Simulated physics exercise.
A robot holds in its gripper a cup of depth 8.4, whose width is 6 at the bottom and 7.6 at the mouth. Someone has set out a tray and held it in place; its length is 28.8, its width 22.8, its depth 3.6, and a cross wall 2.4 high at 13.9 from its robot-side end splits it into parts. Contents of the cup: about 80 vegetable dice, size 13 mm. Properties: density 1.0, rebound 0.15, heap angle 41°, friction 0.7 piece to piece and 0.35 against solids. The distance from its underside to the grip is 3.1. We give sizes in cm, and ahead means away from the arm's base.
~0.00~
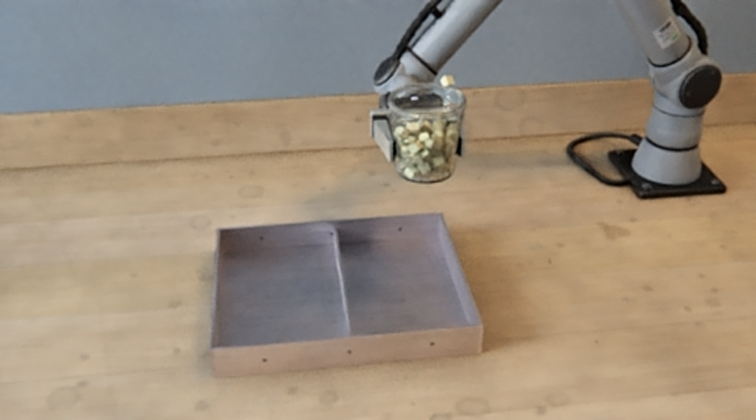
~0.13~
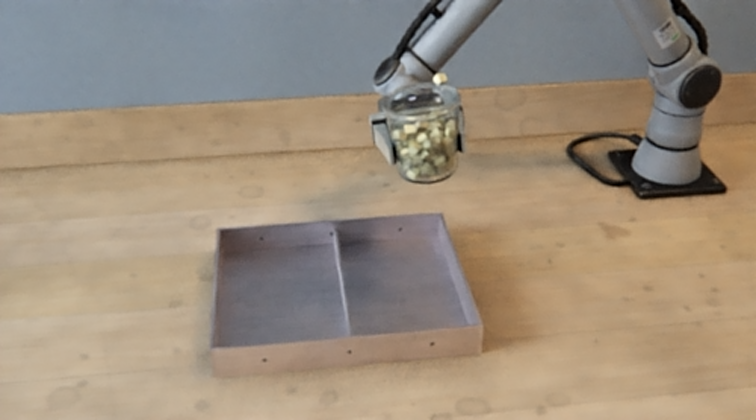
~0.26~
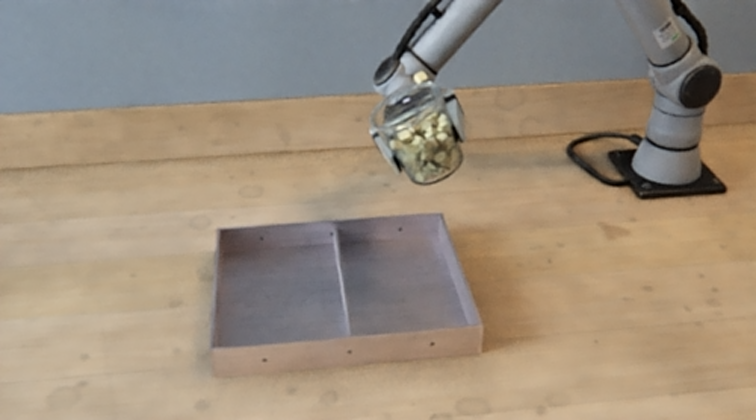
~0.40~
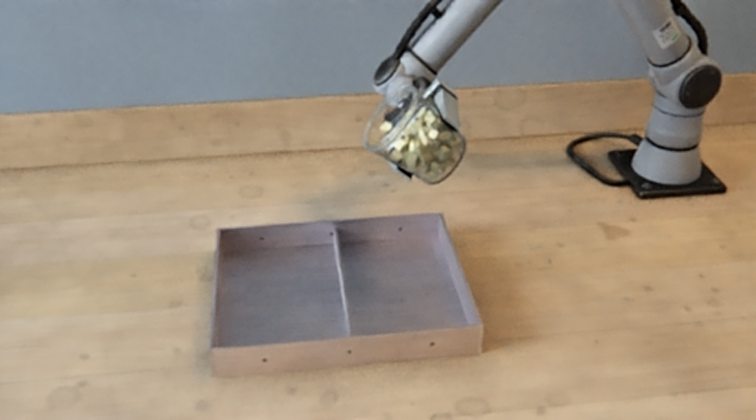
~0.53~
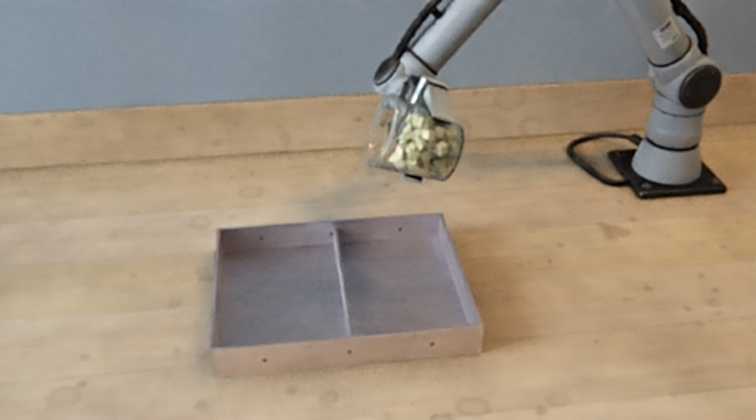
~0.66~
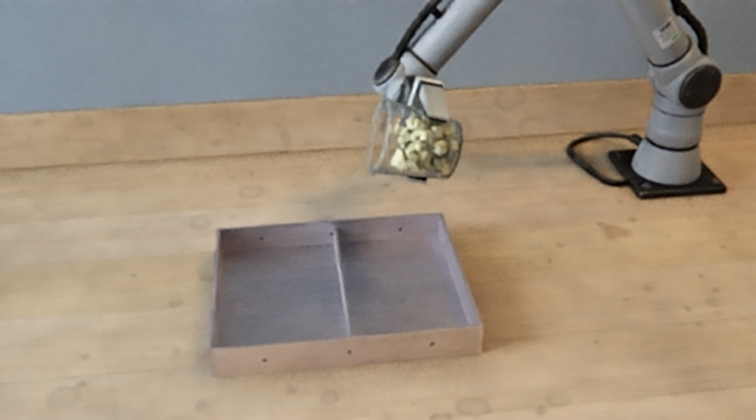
A robot arm gradually tilts a clear cup of pale vegetable dice onto its side.
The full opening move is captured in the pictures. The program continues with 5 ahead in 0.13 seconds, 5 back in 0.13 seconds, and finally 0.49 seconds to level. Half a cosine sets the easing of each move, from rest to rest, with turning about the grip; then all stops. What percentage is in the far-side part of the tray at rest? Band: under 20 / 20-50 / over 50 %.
20-50 %.
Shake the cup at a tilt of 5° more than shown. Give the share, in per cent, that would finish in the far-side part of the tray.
It would be near 45 per cent.
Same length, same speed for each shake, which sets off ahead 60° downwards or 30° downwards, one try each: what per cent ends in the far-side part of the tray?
Estimates, in order: 5 % then 10 %.
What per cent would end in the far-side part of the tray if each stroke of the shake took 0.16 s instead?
Then roughly 10 percent.
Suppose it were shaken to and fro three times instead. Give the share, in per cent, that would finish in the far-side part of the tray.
It would be near 45 per cent.
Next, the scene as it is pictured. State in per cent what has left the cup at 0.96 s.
Share gone: Around 35 %.
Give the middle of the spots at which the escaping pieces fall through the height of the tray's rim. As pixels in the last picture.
They come down centred close to (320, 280).
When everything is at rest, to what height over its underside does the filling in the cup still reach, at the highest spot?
Around 6.5 cm up.
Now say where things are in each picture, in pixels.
In the first frame, cup middle at (426, 136), level; upper third of the load around (430, 132), from x 400 to 450, top at y 80; 75 in the cup.
In the second frame, cup middle at (425, 136), tilted 7° forward; upper third of the load around (428, 132), from x 400 to 450, top at y 80.
In the third frame, cup middle at (422, 137), tilted 26° forward; upper third of the load around (426, 130), from x 395 to 450, top at y 80.
In the fourth frame, cup middle at (418, 140), tilted 48° forward; upper third of the load around (426, 130), from x 385 to 455, top at y 115.
In the fifth frame, cup middle at (417, 142), tilted 67° forward; upper third of the load around (425, 131), from x 395 to 450, top at y 120.
In the sixth frame, cup middle at (416, 143), tilted 74° forward; upper third of the load around (426, 132), from x 395 to 450, top at y 120; 75 in the cup.
By 0.96 s, tilted 73° forward, highest piece 21 above the table; 50 in the cup, 25 in flight or on a rim.
By 1.26 s, tilted 16° forward, highest piece 25 above the table; 47 in the cup, 21 in the far-side part, 7 in the robot-side part.
By 1.61 s, level, highest piece 24 above the table; 47 in the cup, 21 in the far-side part, 7 in the robot-side part.
By 2.66 s, level, highest piece 24 above the table; 47 in the cup, 21 in the far-side part, 7 in the robot-side part.
Final count, 47 in the cup, 21 in the far-side part, 7 in the robot-side part. That is 28 % in the far-side part of the tray.
